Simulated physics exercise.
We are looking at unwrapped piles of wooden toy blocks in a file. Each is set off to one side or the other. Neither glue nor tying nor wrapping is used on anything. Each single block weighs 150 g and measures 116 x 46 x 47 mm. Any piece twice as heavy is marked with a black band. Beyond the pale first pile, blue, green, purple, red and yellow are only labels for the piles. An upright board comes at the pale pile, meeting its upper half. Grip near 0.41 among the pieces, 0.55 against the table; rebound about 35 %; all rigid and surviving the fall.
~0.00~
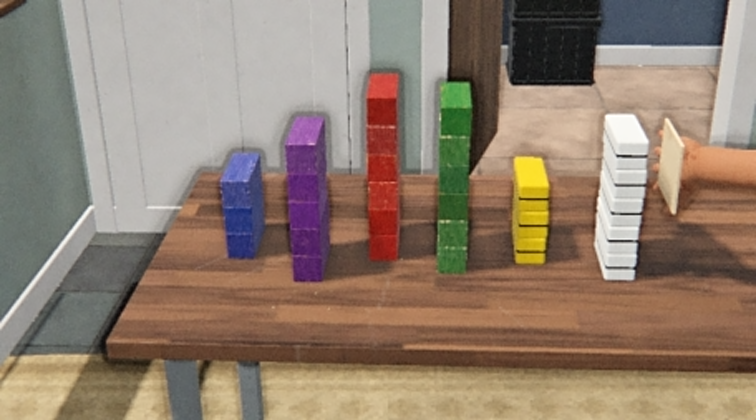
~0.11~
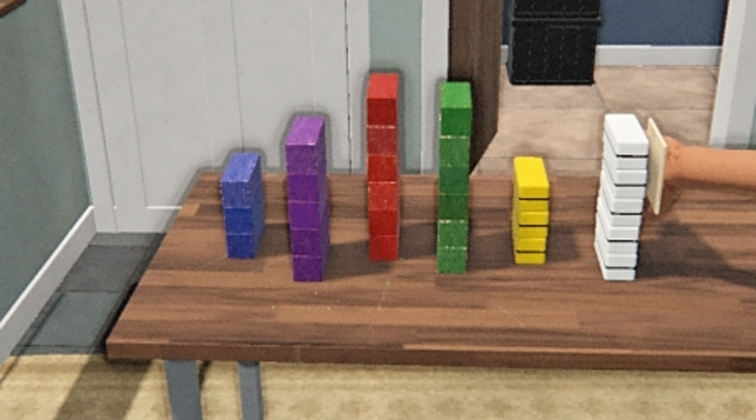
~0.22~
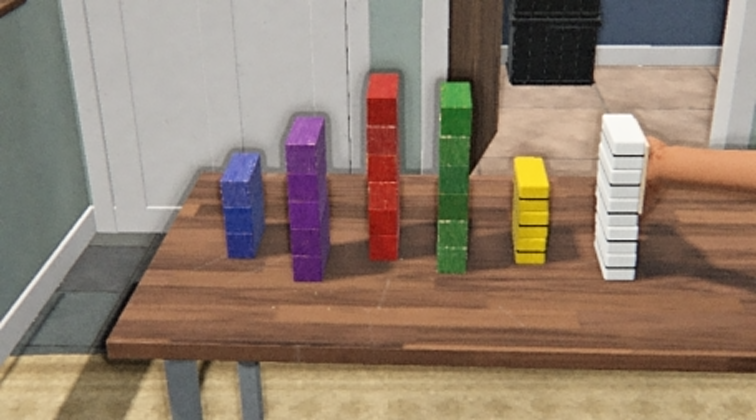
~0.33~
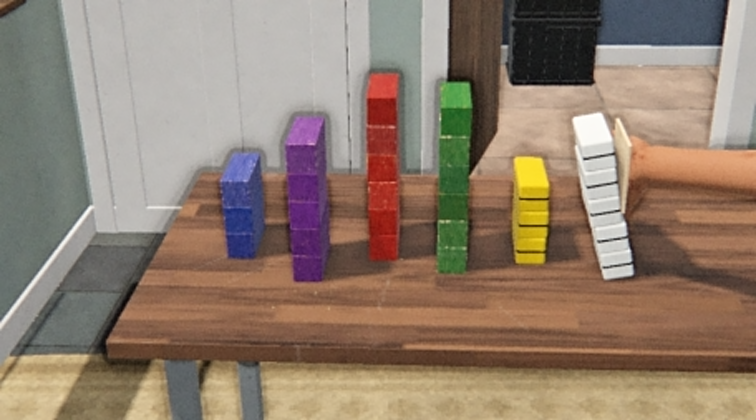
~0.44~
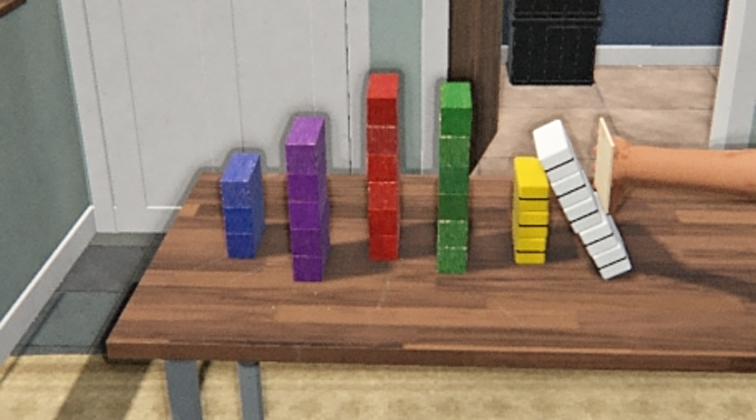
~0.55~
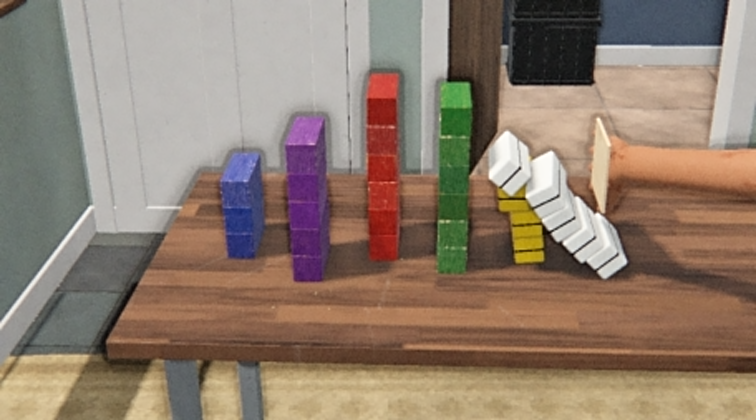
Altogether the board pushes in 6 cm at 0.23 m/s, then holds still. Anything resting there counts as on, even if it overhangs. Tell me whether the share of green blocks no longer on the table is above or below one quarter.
Below a quarter.
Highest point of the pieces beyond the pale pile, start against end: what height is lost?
Something like 12 cm, give or take.
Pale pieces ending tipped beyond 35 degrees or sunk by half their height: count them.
5 pieces.
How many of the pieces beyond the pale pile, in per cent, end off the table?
Around 15 per cent, I'd say.
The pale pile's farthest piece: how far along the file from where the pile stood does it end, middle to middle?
Some 30 centimetres along the file.
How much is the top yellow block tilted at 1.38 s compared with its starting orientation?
I'd estimate close to 0°.
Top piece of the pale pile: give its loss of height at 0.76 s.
I'd put it at close to 6 cm below where it started.
By 0.76 s, 5 of the pale pile down; none of the 6 green blocks off the table (0 of 23 in all colours); top green block moved 29 mm; top yellow block tilted 25°, 17 mm lower.
By 1.12 s, 5 of the pale pile down; none of the 6 green blocks off the table (0 of 23 in all colours); top green block tilted 22°, 39 mm lower; top red block tilted 29°, 24 mm lower.
By 1.38 s, 5 of the pale pile down; none of the 6 green blocks off the table (0 of 23 in all colours); top green block tilted 73°, 11 cm lower; top red block on its side.
By 1.98 s, 5 of the pale pile down; none of the 6 green blocks off the table (2 of 23 in all colours); top green block on its side; top red block upside down.
When it is over (2.4 s), 5 of the pale pile down; none of the 6 green blocks off the table (3 of 23 in all colours); top green block on its side; top red block upside down. That is 0 per cent. In pixels of the last frame, middles, top green block near (234, 216), top red block near (184, 209).
